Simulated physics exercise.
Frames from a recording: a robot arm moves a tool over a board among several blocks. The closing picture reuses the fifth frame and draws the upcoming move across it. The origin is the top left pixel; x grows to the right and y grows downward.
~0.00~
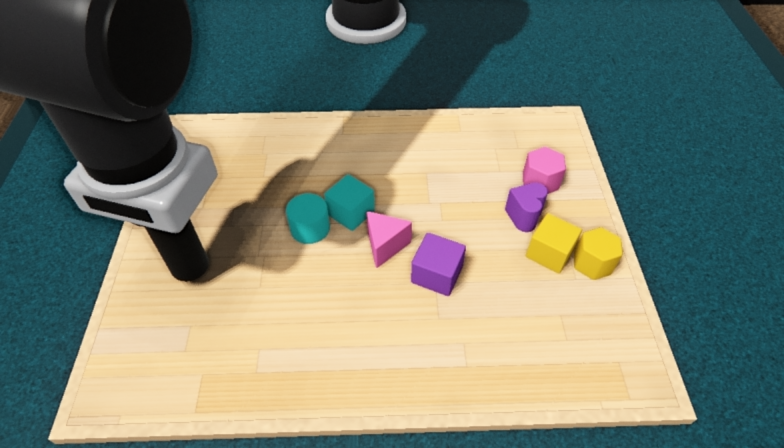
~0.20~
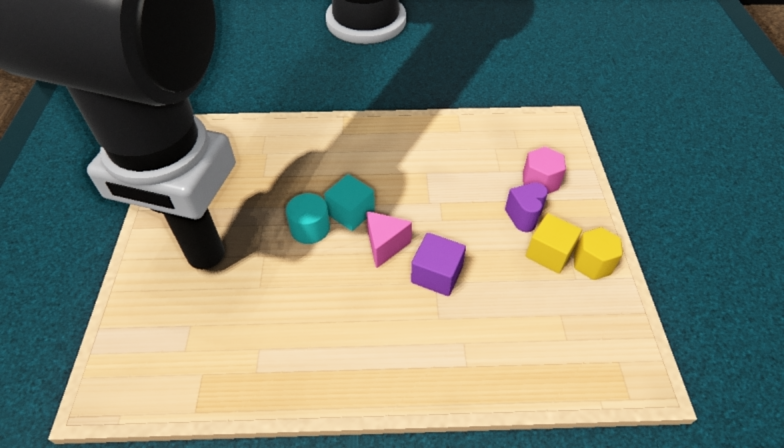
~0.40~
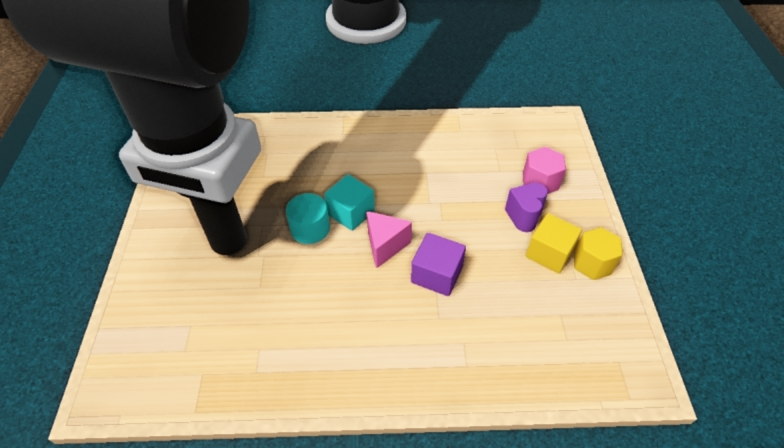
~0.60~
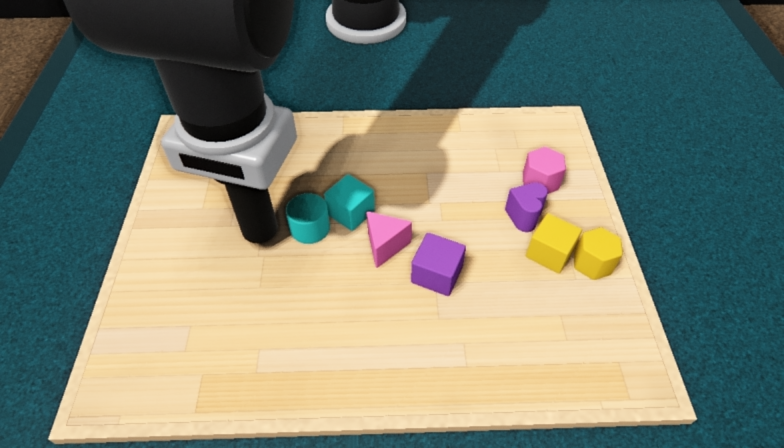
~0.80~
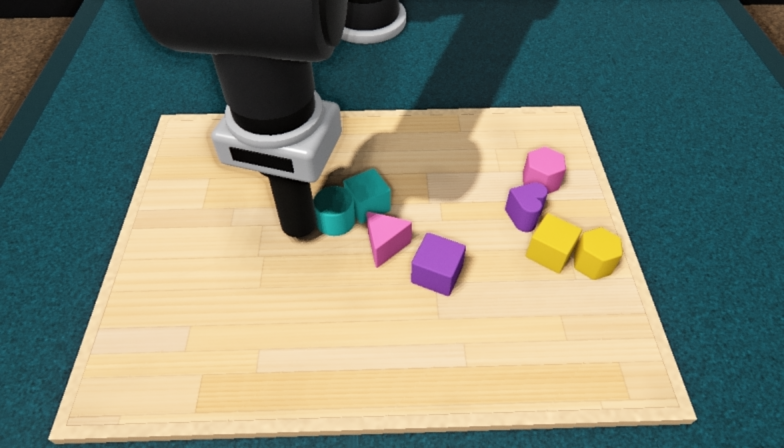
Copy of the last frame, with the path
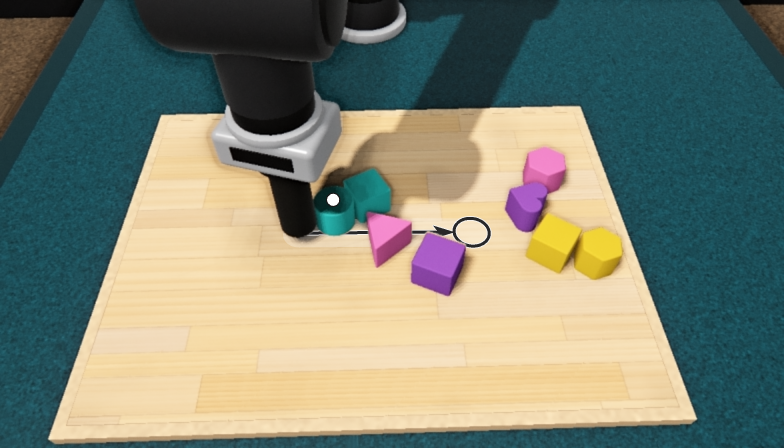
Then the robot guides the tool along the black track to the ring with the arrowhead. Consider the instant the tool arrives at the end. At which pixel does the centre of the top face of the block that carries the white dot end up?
Most likely (434, 182).
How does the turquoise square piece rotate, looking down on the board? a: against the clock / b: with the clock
a.
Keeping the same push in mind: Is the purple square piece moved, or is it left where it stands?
Shifted out of place.
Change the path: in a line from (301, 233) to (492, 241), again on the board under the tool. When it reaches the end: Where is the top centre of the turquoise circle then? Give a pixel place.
My estimate: (423, 188).
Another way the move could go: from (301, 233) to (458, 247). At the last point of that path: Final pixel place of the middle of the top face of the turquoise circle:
The point I'd pick in the picture is (411, 193).
The line goes straight from (301, 233) to (472, 232); the dot is on the turquoise circle.
On the path given first. One third of the way, tool at (357, 224); turquoise circle at (385, 191); turquoise square piece at (402, 166), turned 25° anticlockwise; pink triangular piece at (389, 228), turned 10° clockwise.
Two thirds of the way, tool at (417, 223); turquoise circle at (425, 183); turquoise square piece at (410, 157), turned 60° anticlockwise; pink triangular piece at (424, 238), turned 100° clockwise; purple square piece at (452, 264).
At the end, tool at (473, 223); turquoise circle at (434, 182); turquoise square piece at (410, 156), turned 65° anticlockwise; pink triangular piece at (424, 238), turned 100° clockwise; purple square piece at (452, 264).
